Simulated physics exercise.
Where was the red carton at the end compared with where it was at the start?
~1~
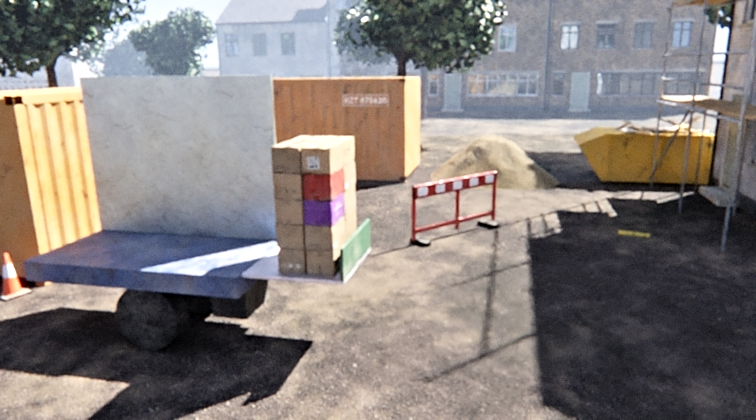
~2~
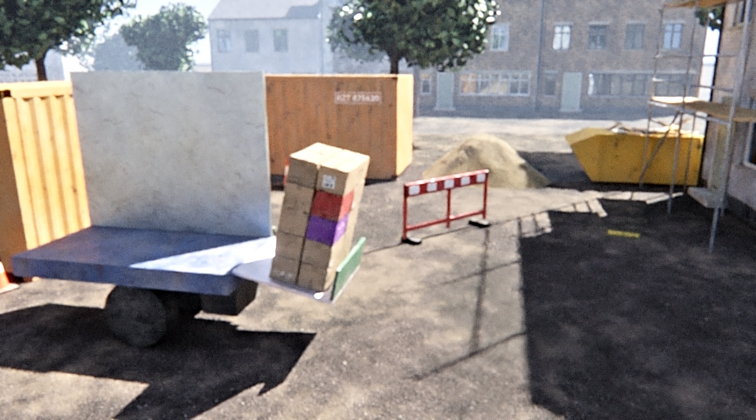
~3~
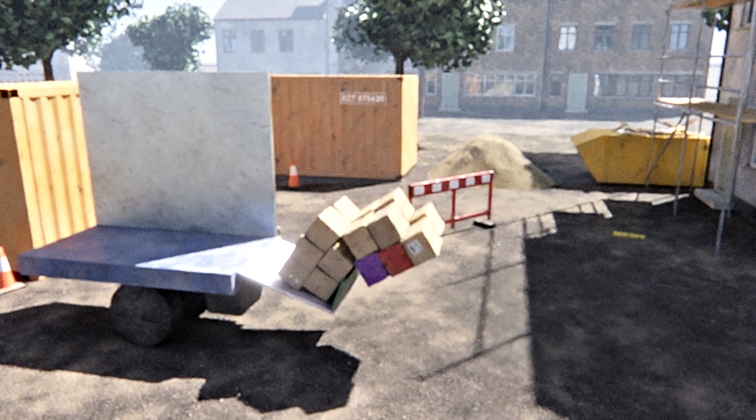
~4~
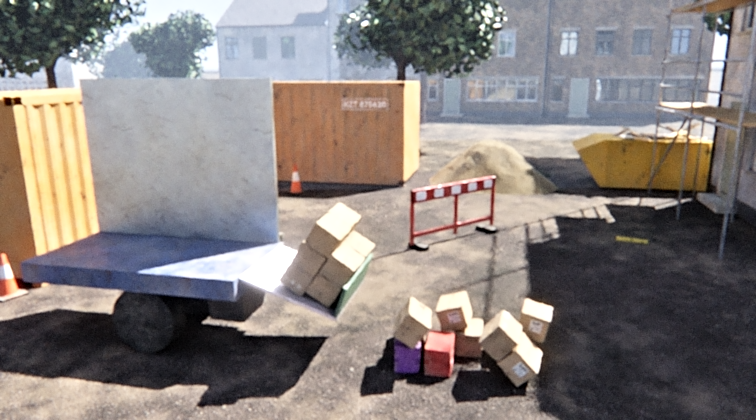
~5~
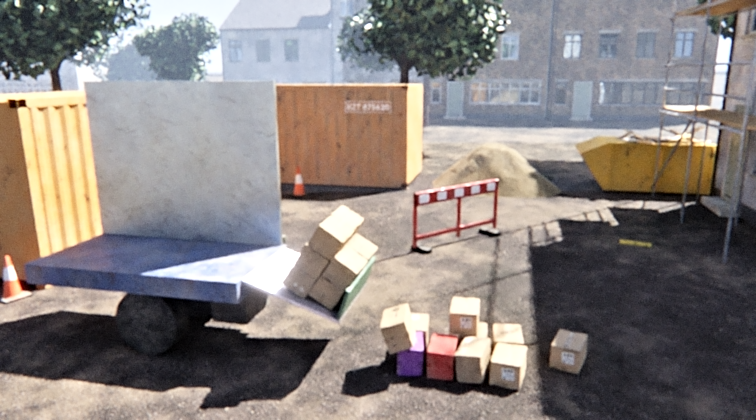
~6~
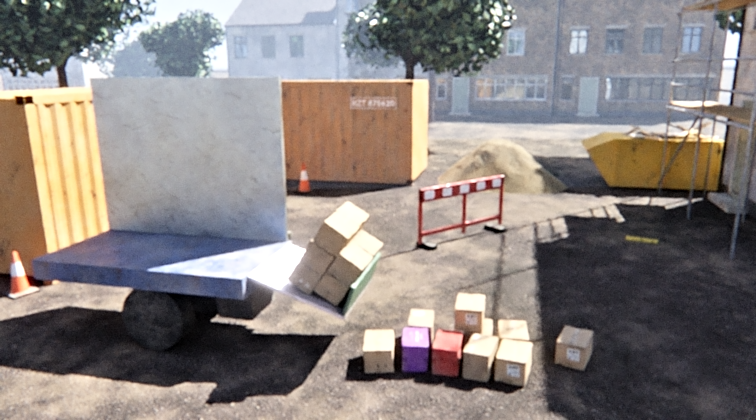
At the start the red carton was in the upper part of the stack on the lorry's platform, but by the end it was lying on the ground, lower down and to the right, among the other fallen cartons.
